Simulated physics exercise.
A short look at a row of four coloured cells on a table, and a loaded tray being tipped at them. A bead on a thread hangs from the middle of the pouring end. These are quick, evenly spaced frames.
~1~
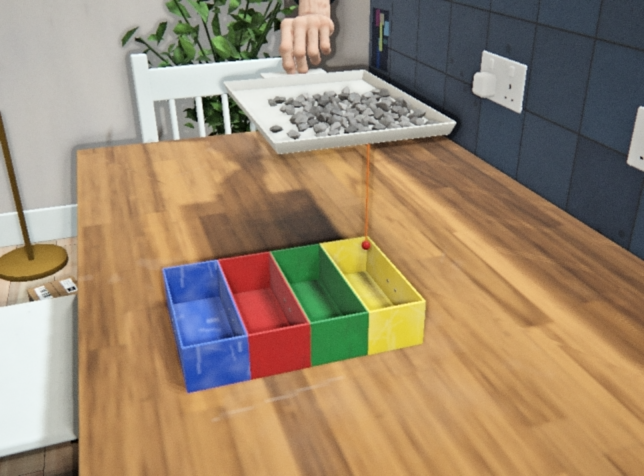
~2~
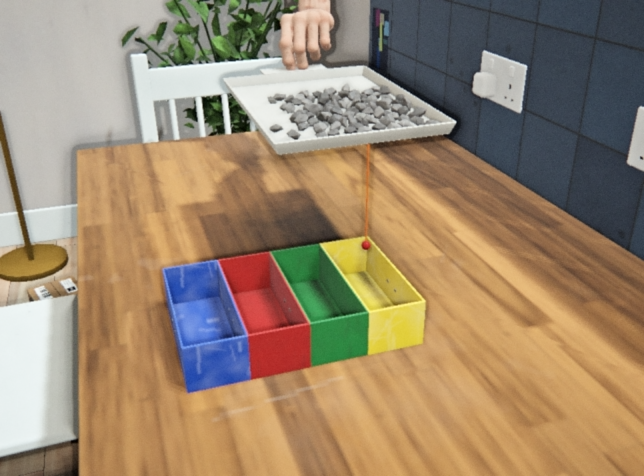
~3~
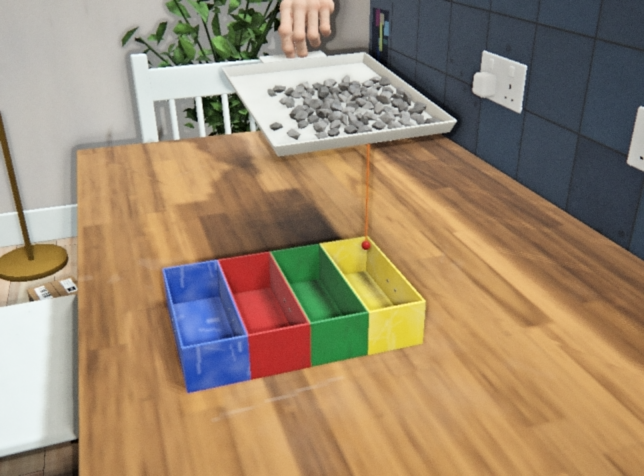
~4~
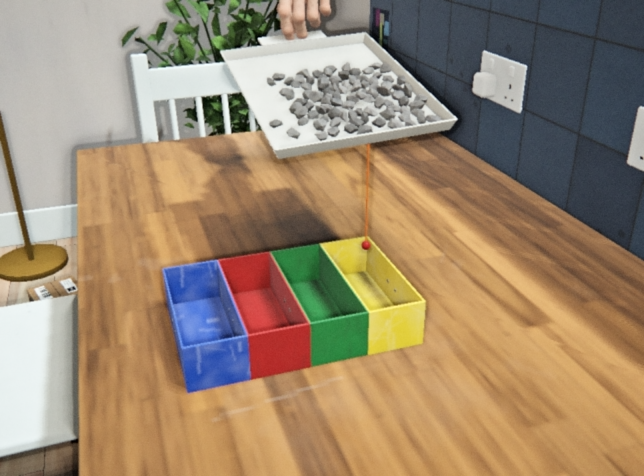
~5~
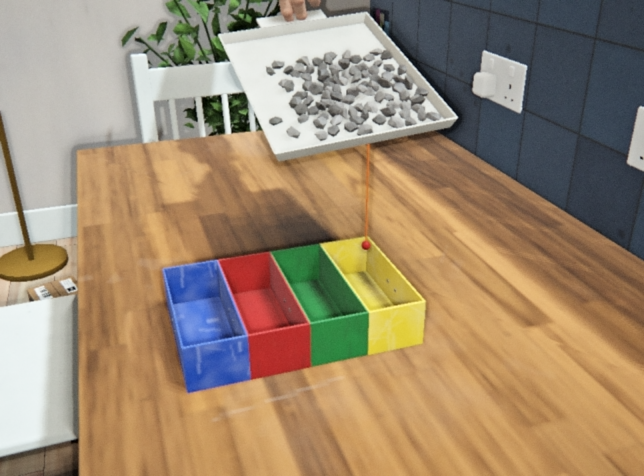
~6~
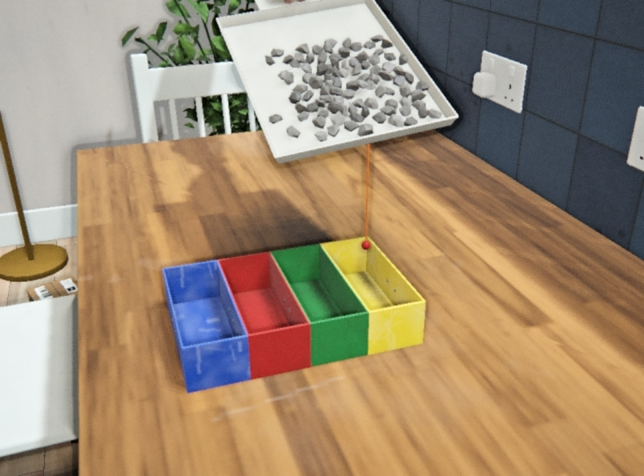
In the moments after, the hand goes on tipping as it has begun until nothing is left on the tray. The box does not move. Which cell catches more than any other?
Most goes to the green cell.
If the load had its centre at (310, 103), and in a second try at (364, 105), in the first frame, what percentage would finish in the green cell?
First some 40, then 40 per cent.
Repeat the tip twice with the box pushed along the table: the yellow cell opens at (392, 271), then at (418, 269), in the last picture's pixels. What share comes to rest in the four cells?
The first gives 100 %, the second 100 %.
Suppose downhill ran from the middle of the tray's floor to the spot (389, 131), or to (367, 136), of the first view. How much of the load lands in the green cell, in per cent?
In turn 0 and 10 in a hundred.
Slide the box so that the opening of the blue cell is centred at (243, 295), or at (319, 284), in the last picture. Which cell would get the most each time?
One: The red cell. Two: The blue cell.
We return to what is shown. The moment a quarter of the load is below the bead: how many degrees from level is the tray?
Near 85 degrees.
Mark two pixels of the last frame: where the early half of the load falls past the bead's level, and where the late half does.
Early half (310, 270), late half (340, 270).
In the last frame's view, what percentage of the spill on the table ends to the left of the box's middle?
Roughly 10 in a hundred.
Just after the last frame, tray tipped steeply; almost all on the tray; just a few in the red cell; about a tenth falling or outside the box.
A moment on, tray tipped past a quarter turn; roughly half in the green cell; roughly a quarter in the red cell; roughly a quarter in the yellow cell; about a tenth falling or outside the box.
Further on, tray tipped past a quarter turn; roughly half in the green cell; roughly a quarter in the red cell; roughly a quarter in the yellow cell; about a tenth falling or outside the box.
When it is over, tray tipped past a quarter turn; roughly half in the green cell; roughly a quarter in the red cell; roughly a quarter in the yellow cell; not one in the blue cell; about a tenth outside the box.
